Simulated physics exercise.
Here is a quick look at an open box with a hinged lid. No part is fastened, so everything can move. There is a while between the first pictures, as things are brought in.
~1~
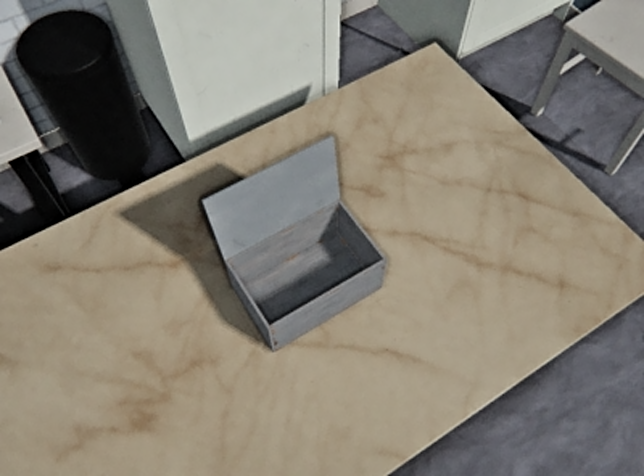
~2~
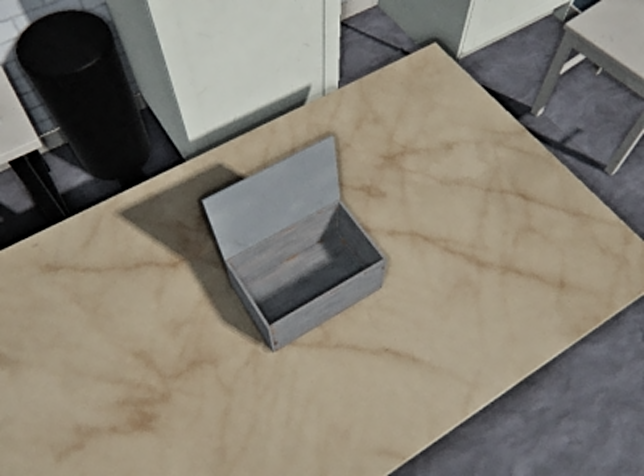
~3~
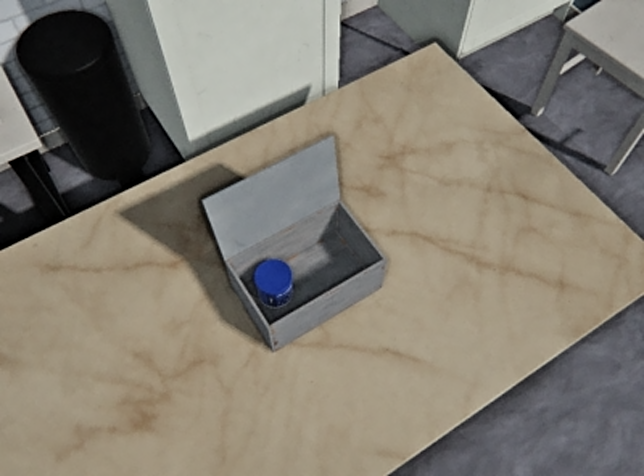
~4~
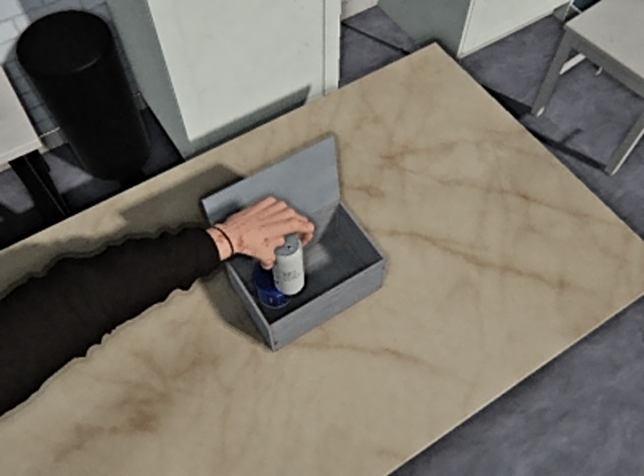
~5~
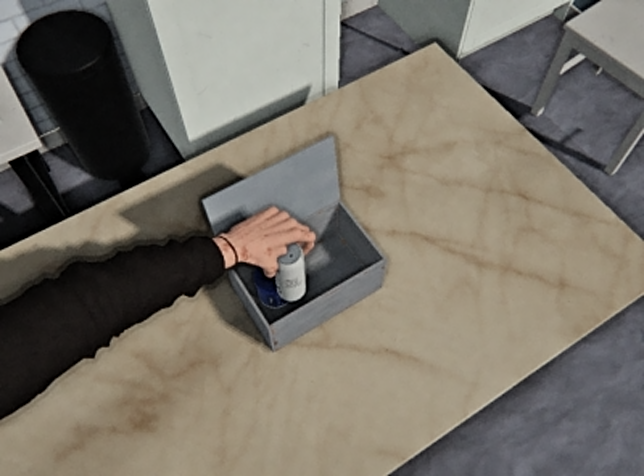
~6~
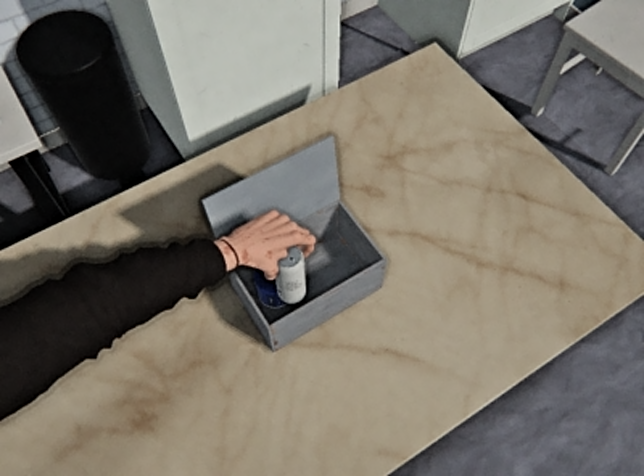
A hand in a dark sleeve lowering a white can beside a blue tin inside an open grey box on a table.
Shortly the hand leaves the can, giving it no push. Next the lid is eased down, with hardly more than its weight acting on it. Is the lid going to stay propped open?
No, it closes.
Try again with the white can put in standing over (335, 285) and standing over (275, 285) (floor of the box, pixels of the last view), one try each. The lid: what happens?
Case one: Lid left up; case two: Lid left up.
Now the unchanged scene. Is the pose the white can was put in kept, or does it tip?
By the end it has leaned over.
Then, 0.70 s on from there, white can turned 66° from how it was put near (332, 266).
Then, 1.40 s on from there, lid 70° above the rim; white can on its side near (330, 282).
Then, 2.10 s on from there, lid 19° above the rim; white can on its side near (330, 282).
In the end, lid shut; toppled in the box, white can; blue tin unmoved. At the end, from the last picture's camera, white can near (330, 282).
